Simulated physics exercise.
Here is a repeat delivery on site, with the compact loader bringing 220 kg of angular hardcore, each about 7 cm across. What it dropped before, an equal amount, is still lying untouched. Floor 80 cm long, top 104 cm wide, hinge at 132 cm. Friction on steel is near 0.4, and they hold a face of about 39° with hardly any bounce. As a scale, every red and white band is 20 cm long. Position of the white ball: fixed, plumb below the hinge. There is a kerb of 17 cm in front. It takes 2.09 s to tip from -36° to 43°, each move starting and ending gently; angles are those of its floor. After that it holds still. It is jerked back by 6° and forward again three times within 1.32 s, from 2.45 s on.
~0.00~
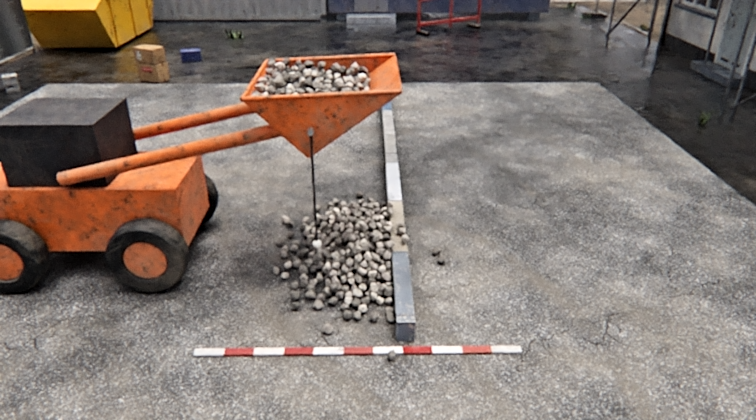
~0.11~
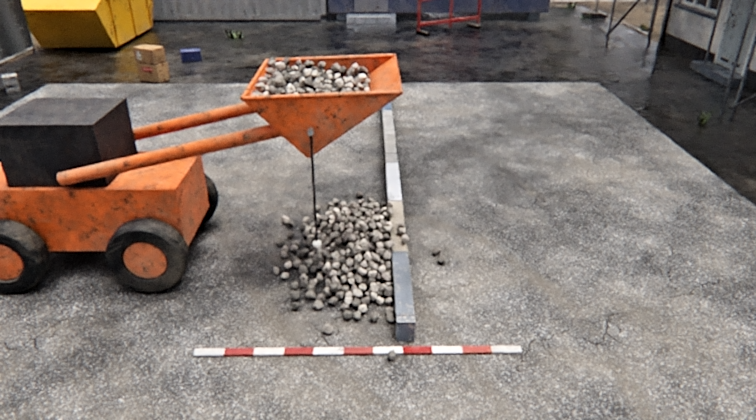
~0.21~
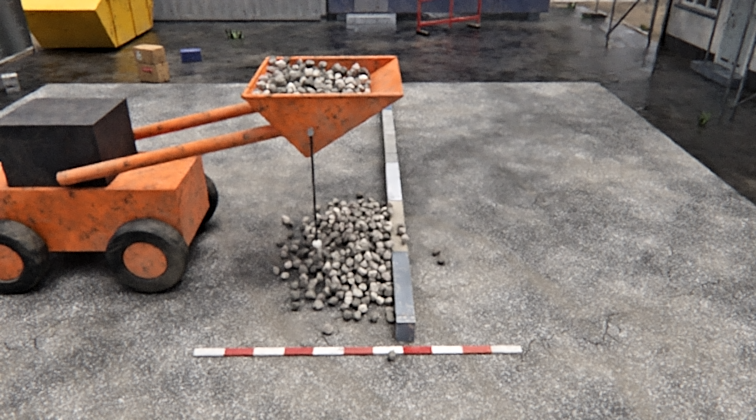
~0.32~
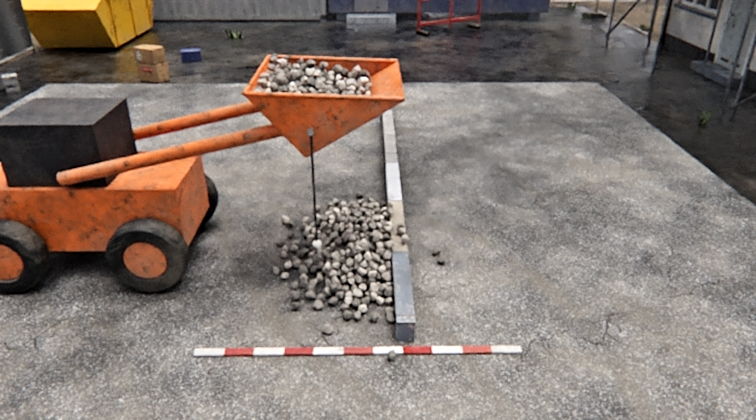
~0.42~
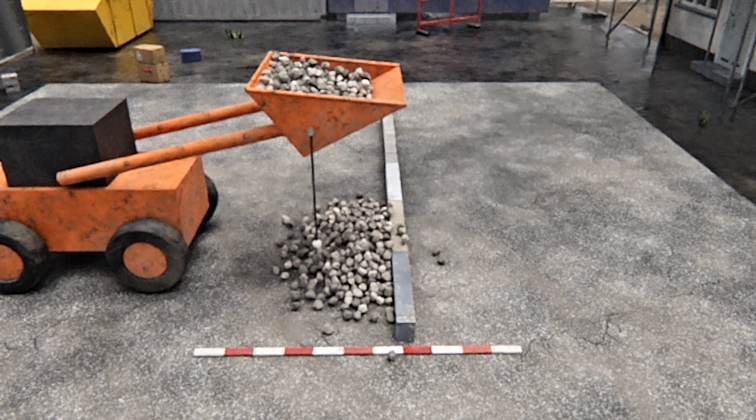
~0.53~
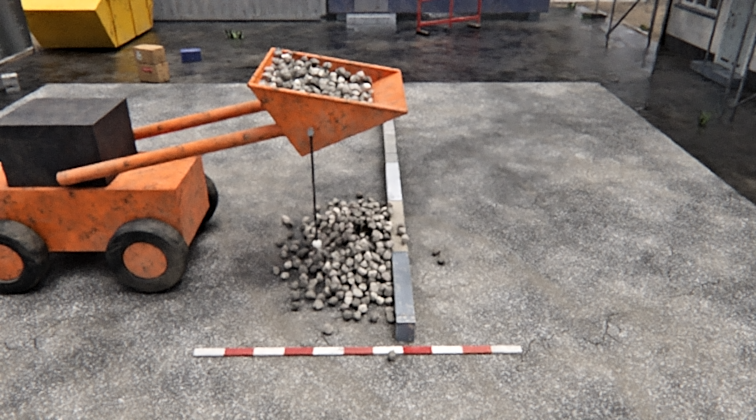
An orange loader slowly tilting its raised bucket of grey stones forward above a stone pile beside a low kerb.
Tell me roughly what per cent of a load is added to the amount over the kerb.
Roughly 88 per cent of a load is added.
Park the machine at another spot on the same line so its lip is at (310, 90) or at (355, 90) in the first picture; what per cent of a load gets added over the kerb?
The first would add around 0 per cent, the second around 25 per cent.
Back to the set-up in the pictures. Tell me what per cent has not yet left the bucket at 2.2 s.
Around 15 in a hundred.
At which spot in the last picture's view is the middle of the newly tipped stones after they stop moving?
(435, 247).
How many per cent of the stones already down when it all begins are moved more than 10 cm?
Roughly 0 percent.
After 1.6 s the floor is at 31°; in per cent of one load, 99 in the bucket, 101 on this side of the kerb; the foremost stones are at (407, 225).
After 2.2 s the floor is at 43°; in per cent of one load, 15 in the bucket, 139 on this side of the kerb, 46 over the kerb; the foremost stones are at (459, 253).
After 4.2 s the floor is at 43°; in per cent of one load, 0 in the bucket, 112 on this side of the kerb, 88 over the kerb; the foremost stones are at (561, 251).
After 6.7 s the floor is at 43°; in per cent of one load, 0 in the bucket, 112 on this side of the kerb, 88 over the kerb; the foremost stones are at (561, 251). Net gain over the kerb, 88.
